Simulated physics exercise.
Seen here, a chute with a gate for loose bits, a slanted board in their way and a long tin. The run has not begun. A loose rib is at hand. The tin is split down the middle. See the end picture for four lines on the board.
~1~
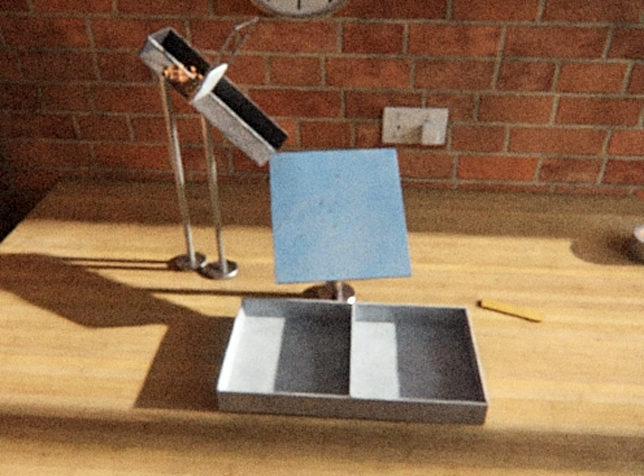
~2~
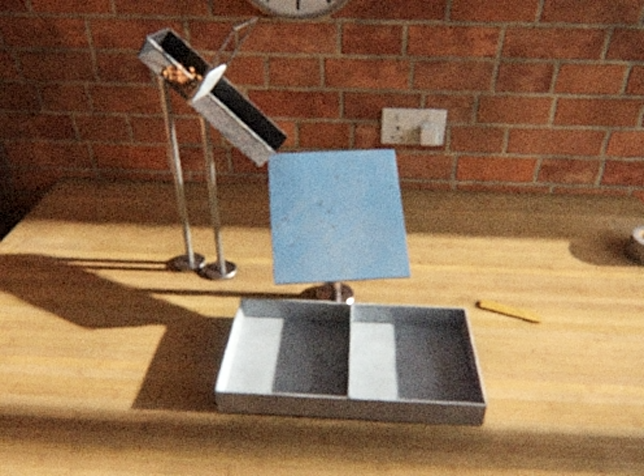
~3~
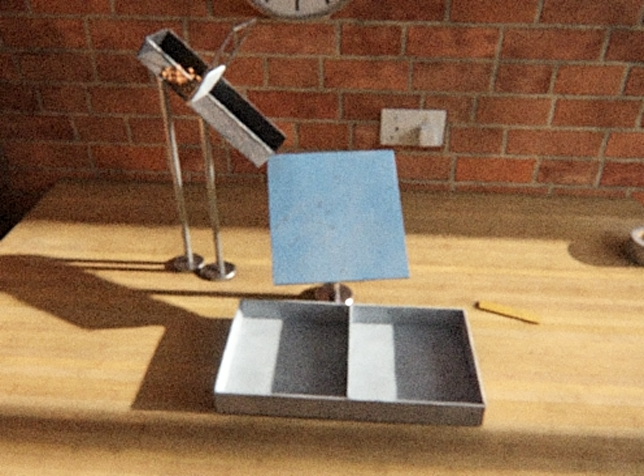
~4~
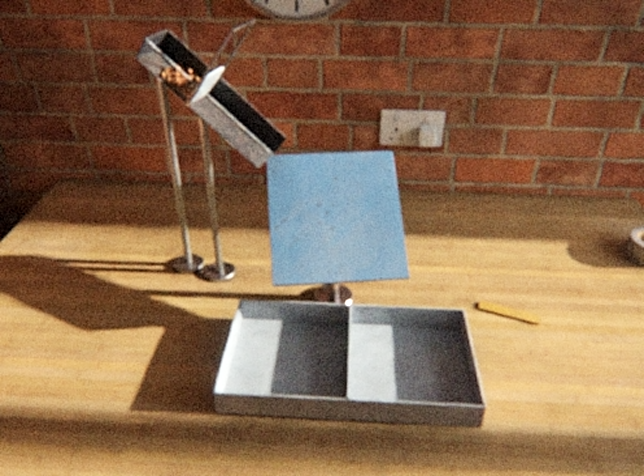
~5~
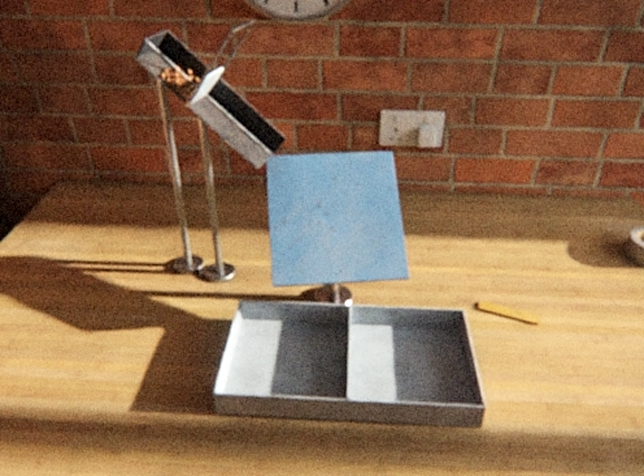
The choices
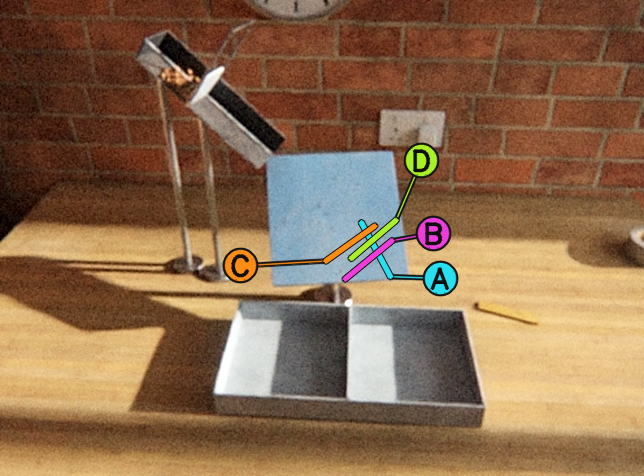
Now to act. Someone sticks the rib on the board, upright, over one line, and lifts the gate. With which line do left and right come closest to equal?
Take D.
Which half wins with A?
Right.
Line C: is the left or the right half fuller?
Left.
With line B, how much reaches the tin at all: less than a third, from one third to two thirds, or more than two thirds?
More than two thirds.
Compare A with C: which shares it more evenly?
The answer is A.
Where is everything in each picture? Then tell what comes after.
In the first frame, load behind the gate at (189, 81), cereal balls; lip of the chute at (269, 159), sloping fairly steeply.
In the second frame, middle of the board at (337, 213), tilted fairly steeply; middle of its low edge at (343, 280); of its high edge at (331, 152).
In the third frame, front corners of the tin at (215, 392) and (486, 406); front end of its middle wall at (349, 399); gate still shut at (213, 75).
In the fourth frame, middle of the load at (186, 83); lip at (267, 161).
In the fifth frame, middle of the load at (186, 84); lip at (266, 161).
On the marked copy, line A from (361, 222) to (390, 276); line B from (392, 240) to (345, 279); line C from (374, 226) to (325, 261); line D from (396, 220) to (351, 258).
If A is chosen, of what is caught, a small part in the left half, most in the right.
If B is chosen, of what is caught, nearly all in the left half, a small part in the right.
If C is chosen, of what is caught, nearly all in the left half, a stray few in the right.
If D is chosen, of what is caught, about two thirds in the left half, about a third in the right.
